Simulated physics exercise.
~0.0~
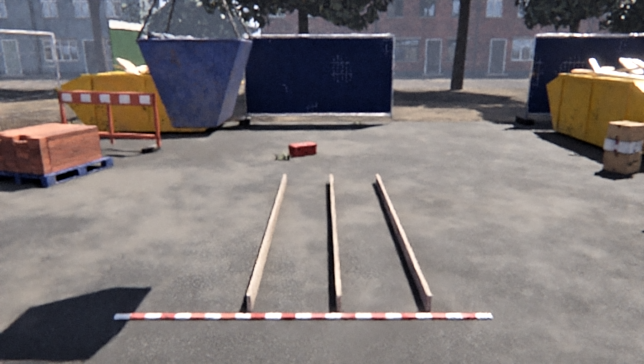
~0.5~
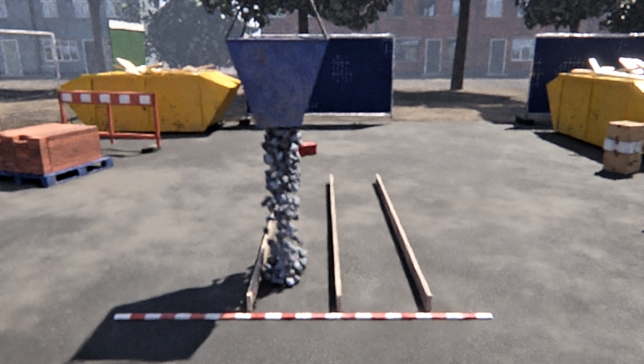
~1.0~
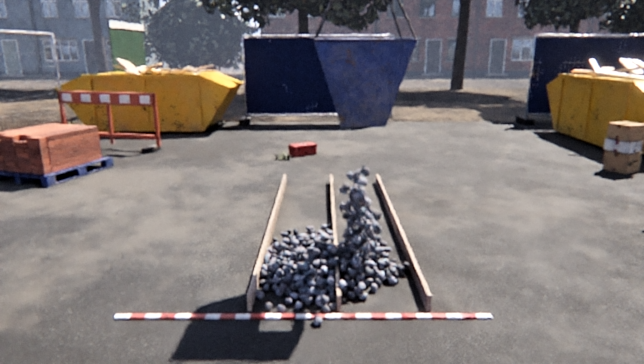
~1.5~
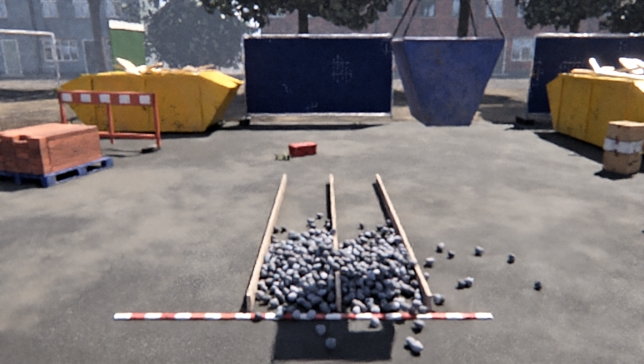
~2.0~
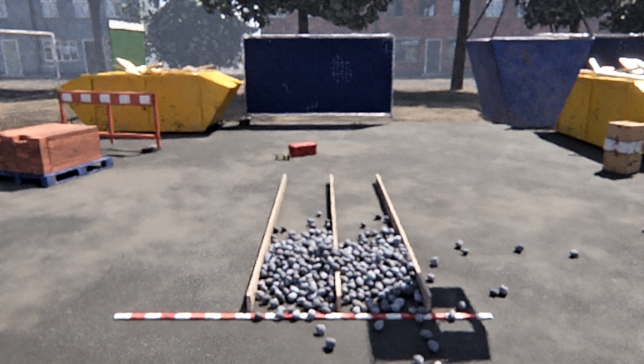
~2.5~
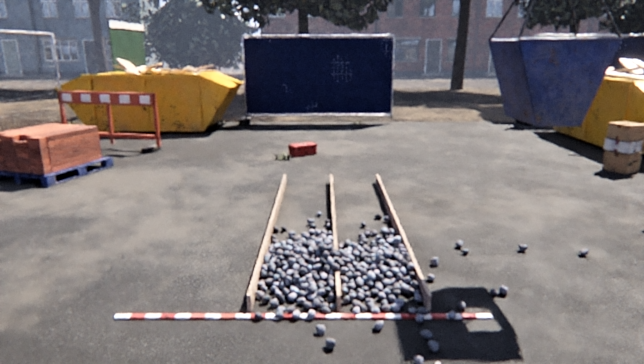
A blue skip slid to the right above three wooden planks, pouring grey stones from its underside until it was empty, and the stones ended heaped in both bays, slightly more in the left, with a few scattered outside.
